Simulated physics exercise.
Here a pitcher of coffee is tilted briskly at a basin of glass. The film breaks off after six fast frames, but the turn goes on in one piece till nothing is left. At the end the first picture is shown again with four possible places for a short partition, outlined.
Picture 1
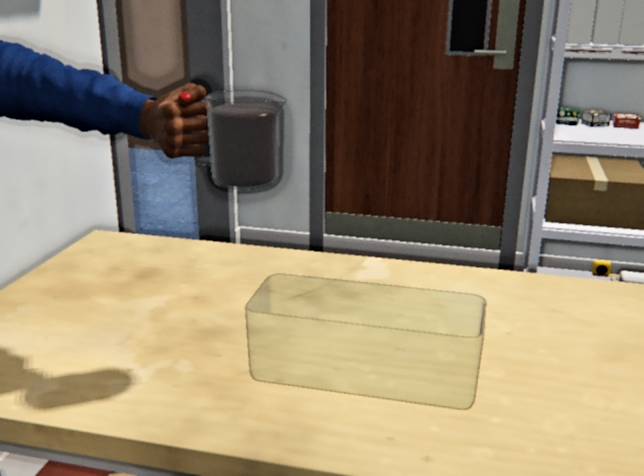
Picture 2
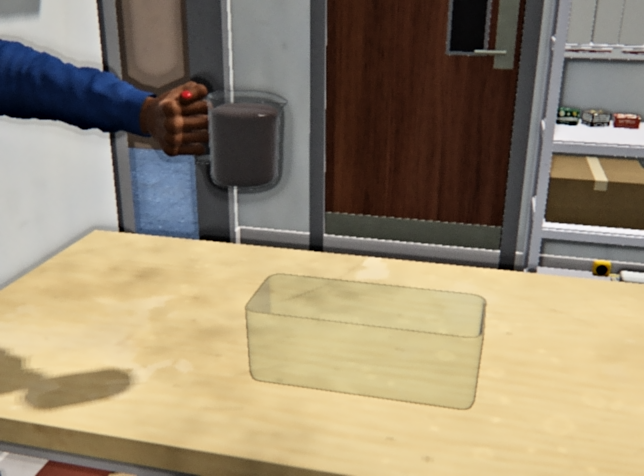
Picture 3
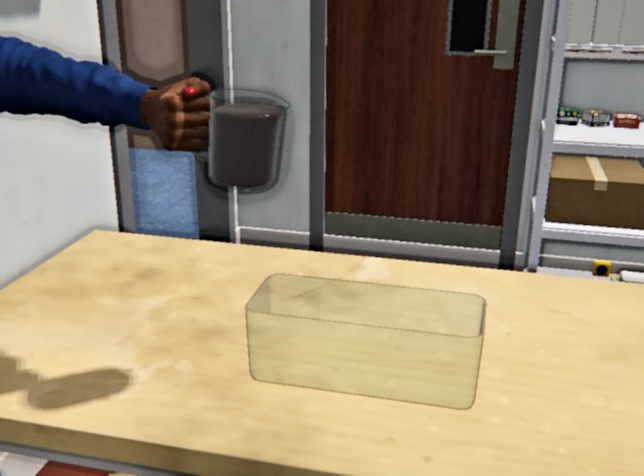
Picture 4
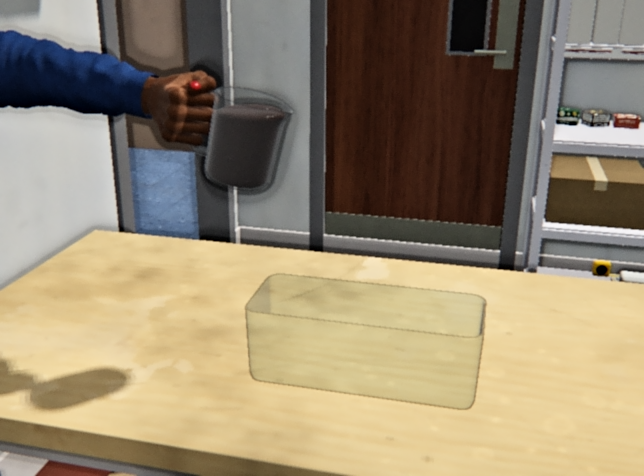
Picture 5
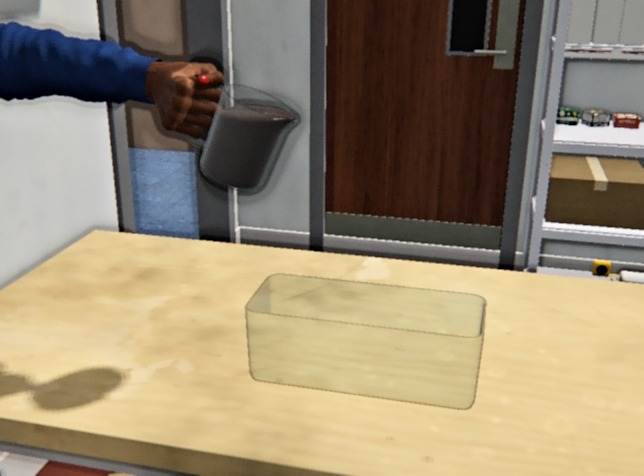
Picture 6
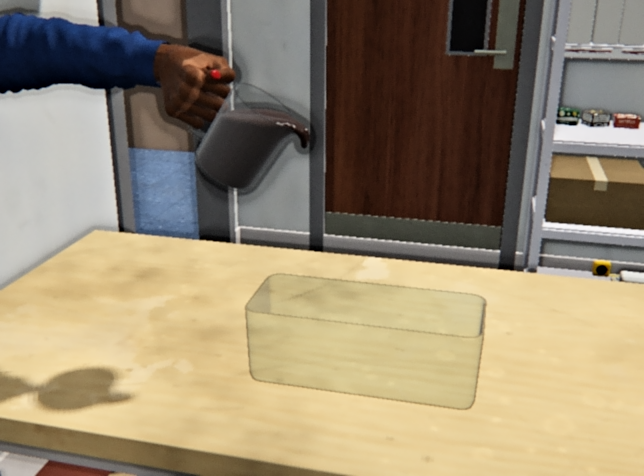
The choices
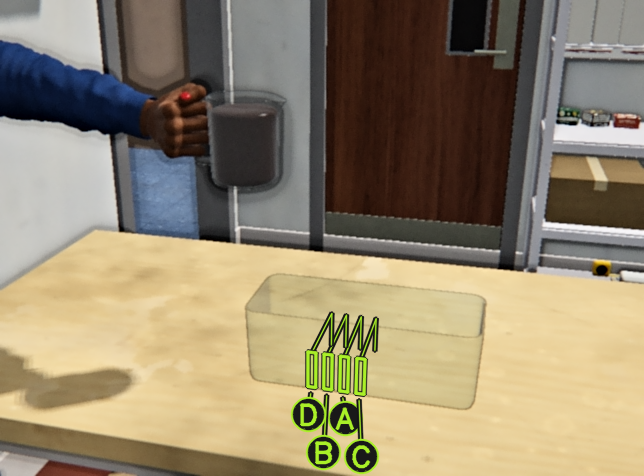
A hand in a blue sleeve tilting a pitcher of dark coffee rightward above a glass basin, coffee just passing the lip.
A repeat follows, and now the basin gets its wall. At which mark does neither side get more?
Slot A.
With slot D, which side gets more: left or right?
More ends on the right.
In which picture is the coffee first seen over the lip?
In picture 6.
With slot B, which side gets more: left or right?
The right one.
On the marked copy, A at (342, 397); B at (326, 395); C at (359, 400); D at (310, 393).
With A, about 46 % ends left of the wall and 51 % right of it; 3 % is lost outside.
With B, about 20 % ends left of the wall and 77 % right of it.
With C, about 84 % ends left of the wall and 9 % right of it; 8 % is lost outside.
With D, about 5 % ends left of the wall and 93 % right of it; 3 % is lost outside.
